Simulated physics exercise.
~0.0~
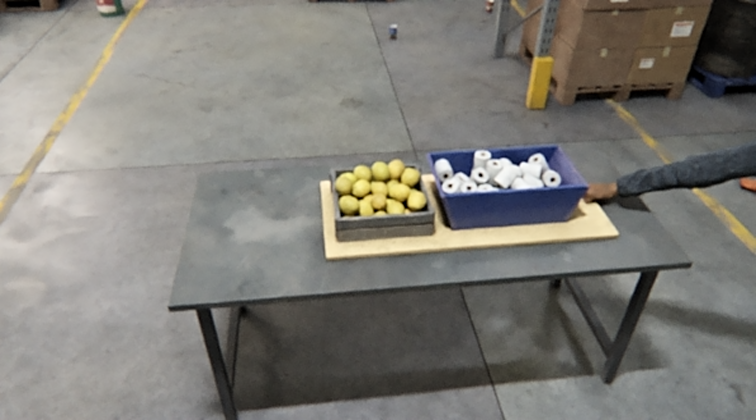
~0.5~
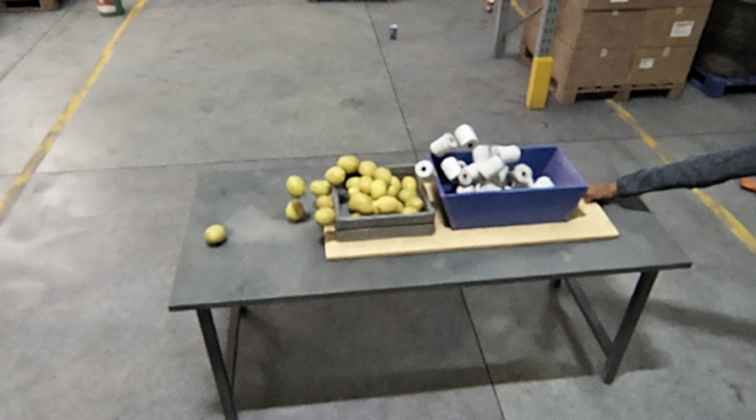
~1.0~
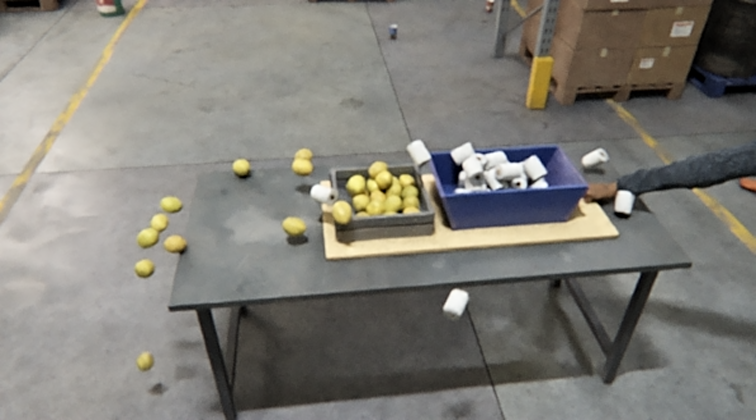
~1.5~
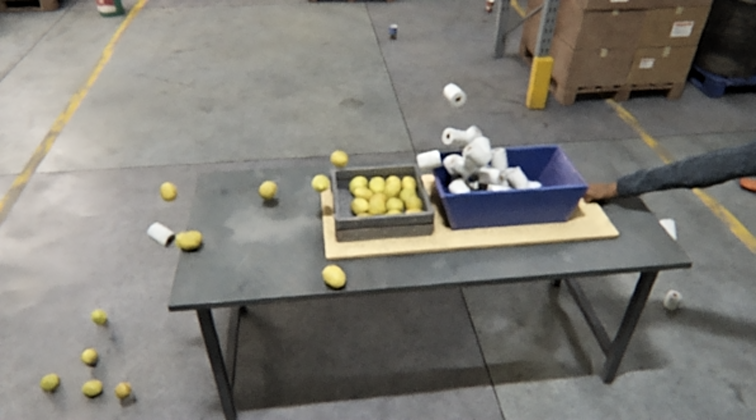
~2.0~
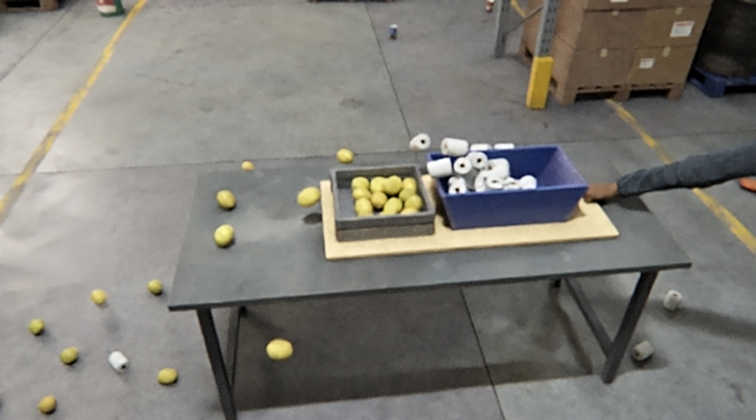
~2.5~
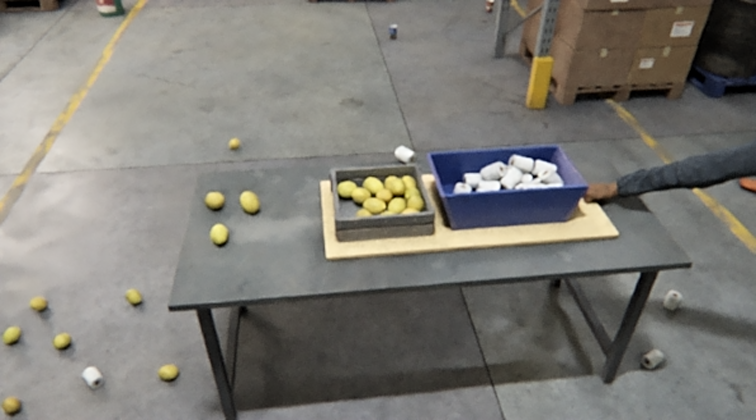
Lemons and white paper rolls flying from grey and blue boxes on a table, many scattering across the floor, others staying boxed.
